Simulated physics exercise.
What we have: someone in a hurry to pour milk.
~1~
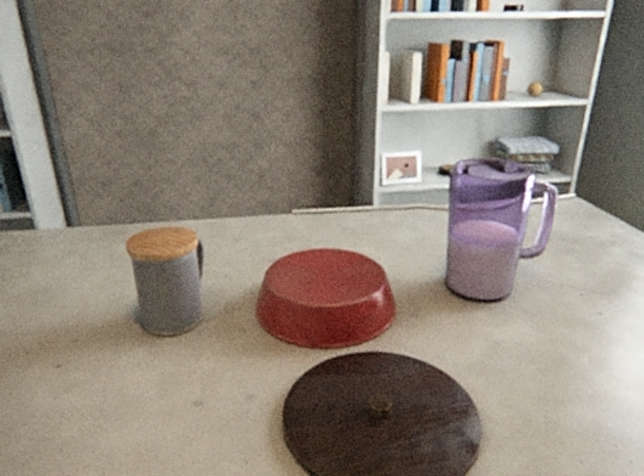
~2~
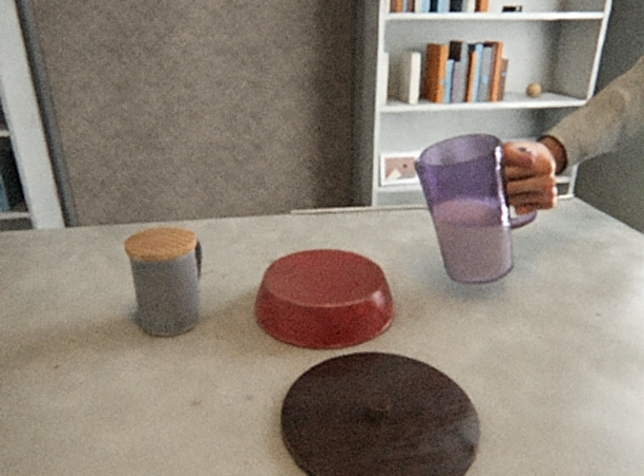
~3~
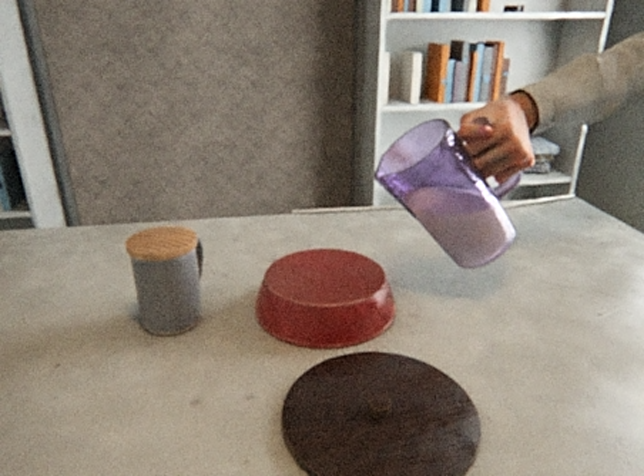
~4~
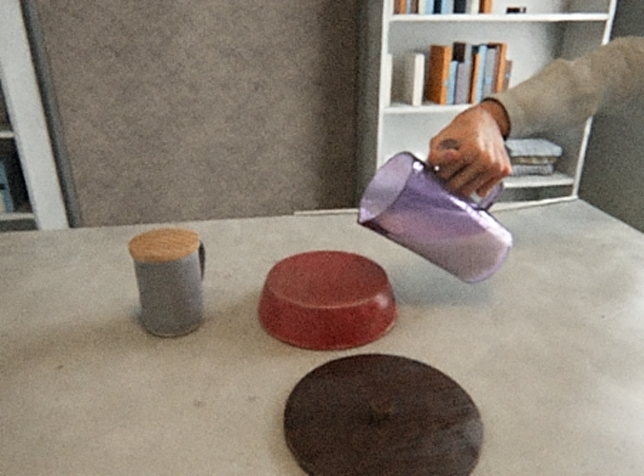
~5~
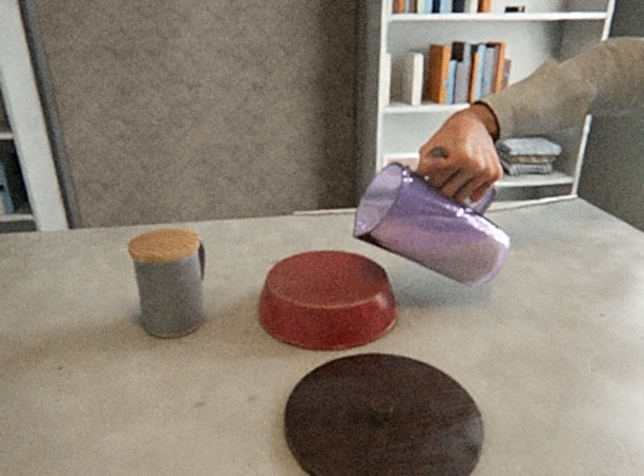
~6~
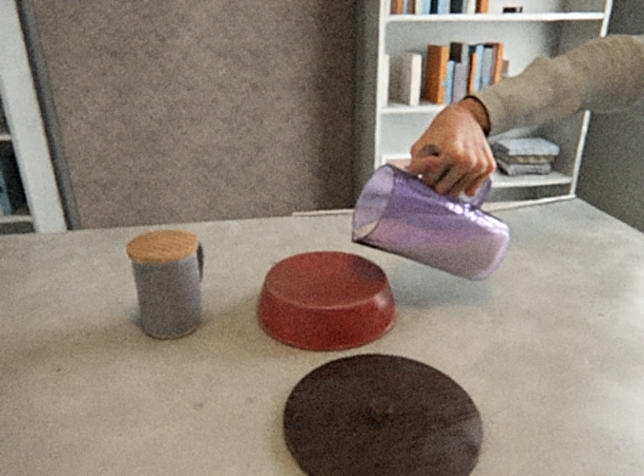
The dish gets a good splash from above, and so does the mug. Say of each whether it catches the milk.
The mug gets none inside and the dish gets none inside.
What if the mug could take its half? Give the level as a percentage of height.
Roughly 65 per cent.
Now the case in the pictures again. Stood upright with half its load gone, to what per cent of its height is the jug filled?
Roughly 25 per cent.
Next, it runs off the upturned base of the dish.
After that, it hits the lid of the mug and runs off.
Finally, the dish is empty, in a puddle; the mug is empty, in a puddle.
